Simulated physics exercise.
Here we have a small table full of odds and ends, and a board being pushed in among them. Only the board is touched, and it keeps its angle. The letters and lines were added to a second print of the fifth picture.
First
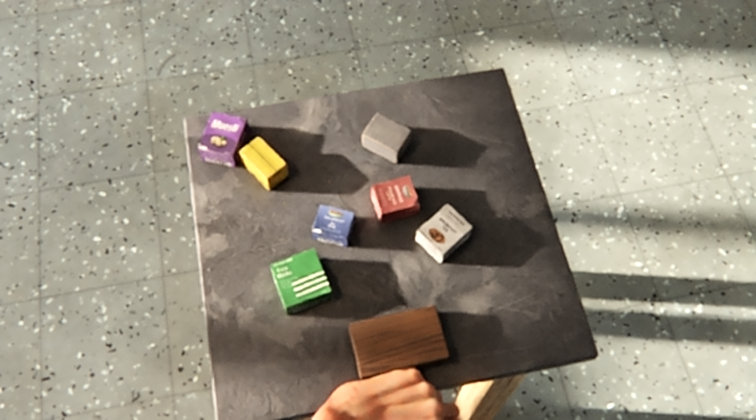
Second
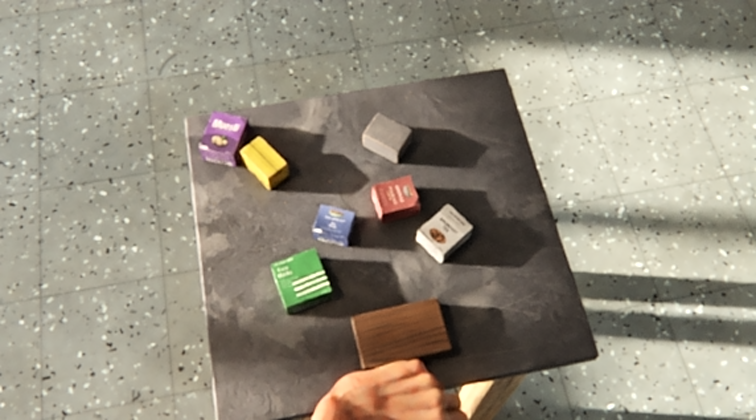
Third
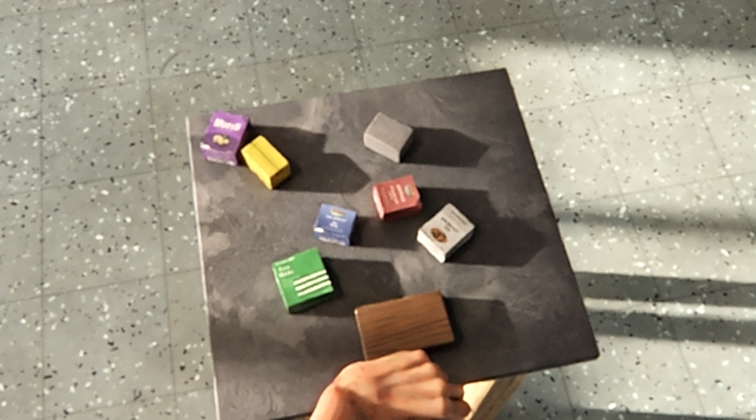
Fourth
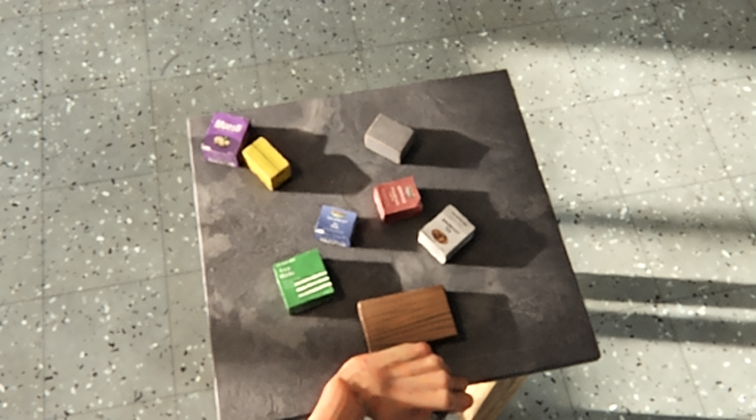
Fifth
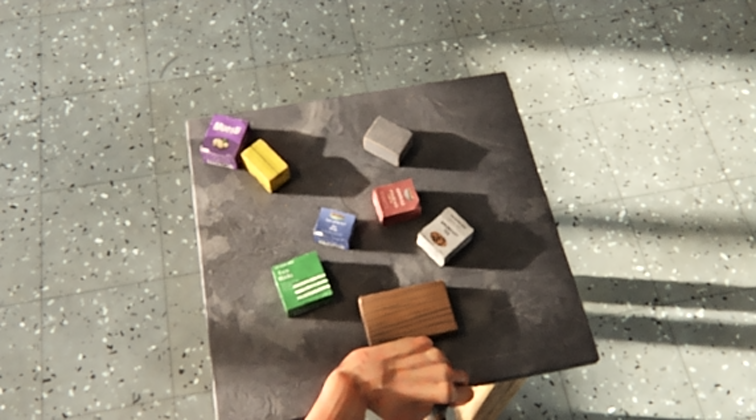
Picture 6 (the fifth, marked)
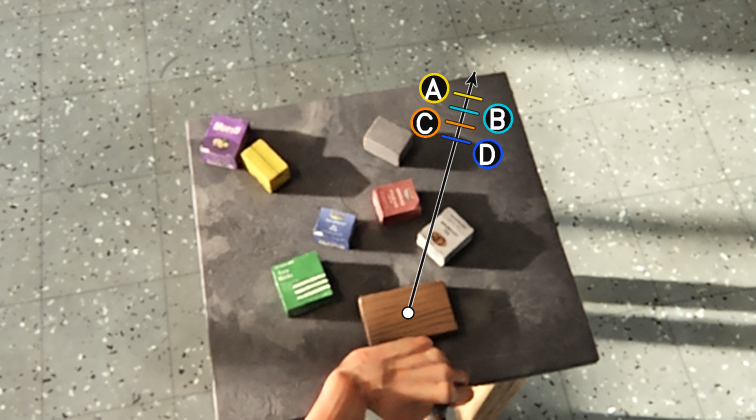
A hand reaches in from the bottom edge over a small dark square table on a speckled grey tiled floor, seen from above at a slight tilt. Purple and yellow boxes sit at upper left, a grey block at upper right, blue and red boxes and a white packet around the middle, and a green box at lower left. The hand slowly pushes a brown board a short way up and slightly right, touching nothing else, while the view barely shifts.
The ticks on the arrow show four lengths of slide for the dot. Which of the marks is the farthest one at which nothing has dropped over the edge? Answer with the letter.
Up to mark B.
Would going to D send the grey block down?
No.
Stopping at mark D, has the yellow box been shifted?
By then, no.
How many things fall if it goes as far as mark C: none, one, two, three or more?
In all, none.
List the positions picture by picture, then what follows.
The first frame shows red box (395, 200); green box (301, 282); grey block (387, 138).
The second frame shows board (401, 333); white packet (445, 234).
The third frame shows board (405, 324); purple packet (227, 138).
The fourth frame shows board (407, 318); red box (398, 201).
The fifth frame shows board (408, 313); grey block (389, 141); white packet (445, 237); yellow box (266, 166).
On the copy, A at (468, 96); B at (464, 111); C at (460, 125); D at (456, 140); the arrow from (408, 313) to (475, 72); the white dot at (408, 313).
On B. First, board (429, 237); white packet (448, 192); red box (396, 196).
Then, board (449, 166); grey block (381, 115); white packet (448, 129).
Finally, board (463, 116); white packet (448, 83); grey block (369, 100); nothing has fallen.
By contrast, A drops the white packet; C is safe but short; D is safe but short.
